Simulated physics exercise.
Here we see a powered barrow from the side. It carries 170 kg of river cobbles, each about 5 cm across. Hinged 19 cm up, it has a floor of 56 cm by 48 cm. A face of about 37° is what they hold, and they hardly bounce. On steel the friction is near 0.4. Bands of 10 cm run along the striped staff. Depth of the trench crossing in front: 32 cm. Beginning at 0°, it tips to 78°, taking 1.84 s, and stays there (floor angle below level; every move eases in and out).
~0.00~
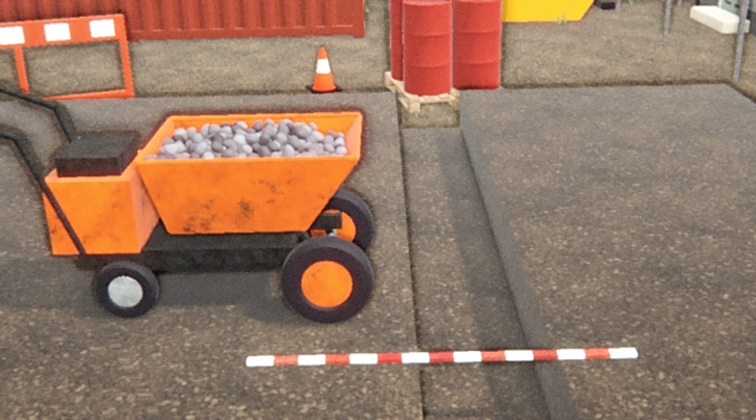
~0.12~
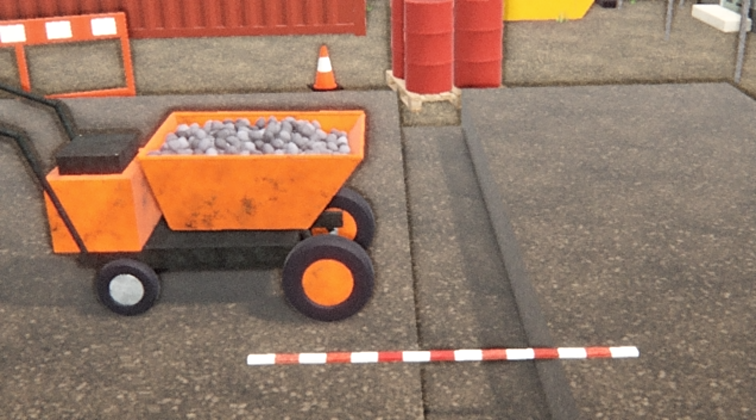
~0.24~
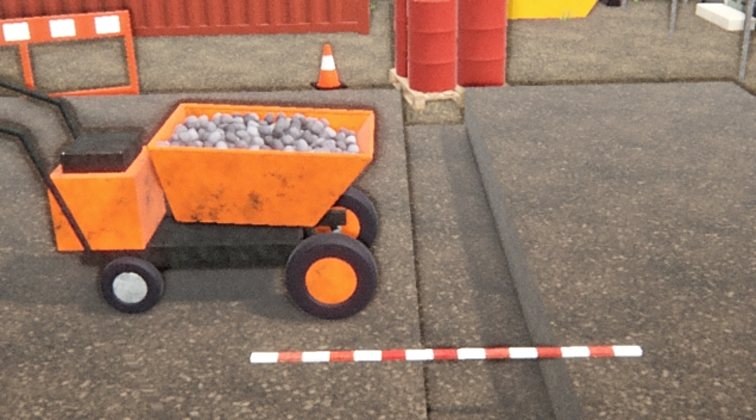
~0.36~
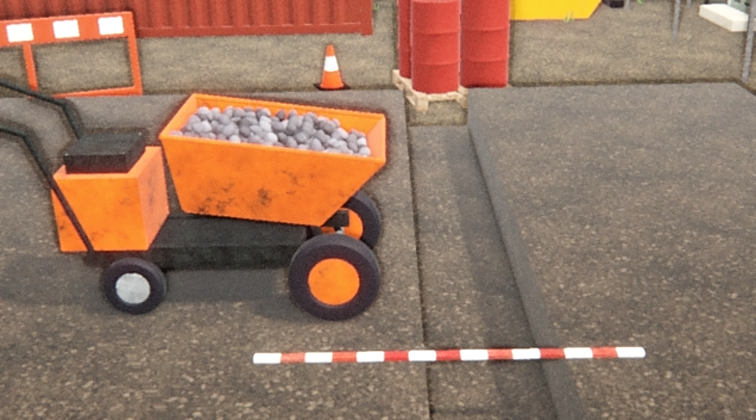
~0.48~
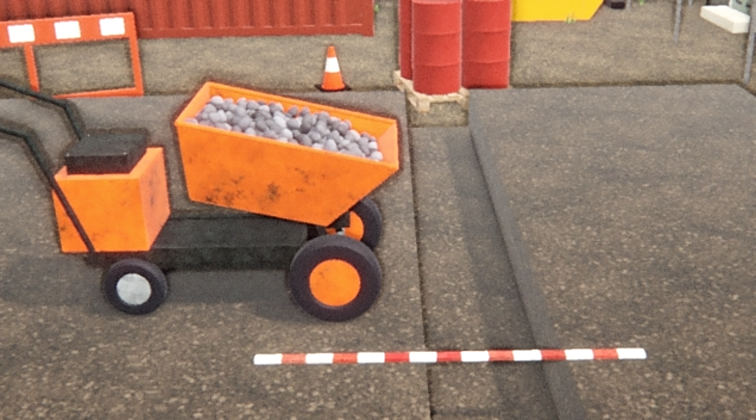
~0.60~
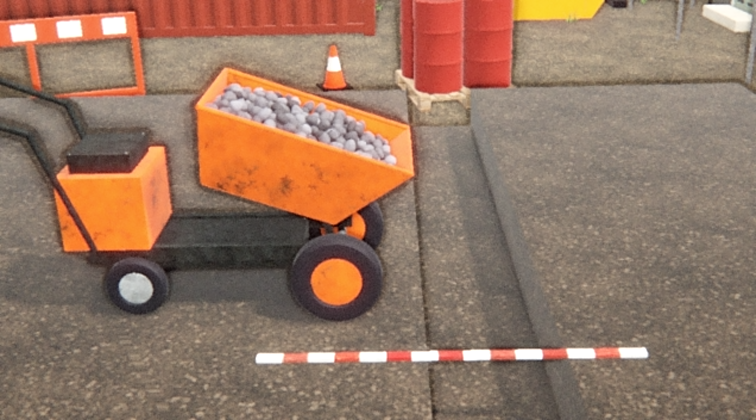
We see an orange powered barrow loaded with grey stones, standing behind a red-and-white striped staff on dark ground; its tray starts level, then tilts steadily toward the right, the left end rising while the stones stay heaped inside.
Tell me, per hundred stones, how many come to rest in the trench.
94 per hundred.
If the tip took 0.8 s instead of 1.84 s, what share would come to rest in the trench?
I'd put it at roughly 75 per cent.
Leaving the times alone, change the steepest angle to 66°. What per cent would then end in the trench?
Share in trench: Approx. 85%.
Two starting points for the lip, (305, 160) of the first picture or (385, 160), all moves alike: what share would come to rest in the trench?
Around 100 and then 70 percent.
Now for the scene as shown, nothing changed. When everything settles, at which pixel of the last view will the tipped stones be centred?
In the last view, about (502, 331).
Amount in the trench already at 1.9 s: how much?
I'd put it near 60 per cent.
After 1.4 s the floor is at 66°; 95 % in the tray, 5 % in the trench; the foremost stones are at (510, 275).
After 1.9 s the floor is at 78°; 34 % in the tray, 61 % in the trench, 5 % past the trench; the foremost stones are at (623, 273).
After 2.3 s the floor is at 78°; 11 % in the tray, 83 % in the trench, 6 % past the trench; the foremost stones are at (667, 267).
After 4.2 s the floor is at 78°; 0 % in the tray, 94 % in the trench, 6 % past the trench; the foremost stones are at (689, 277).
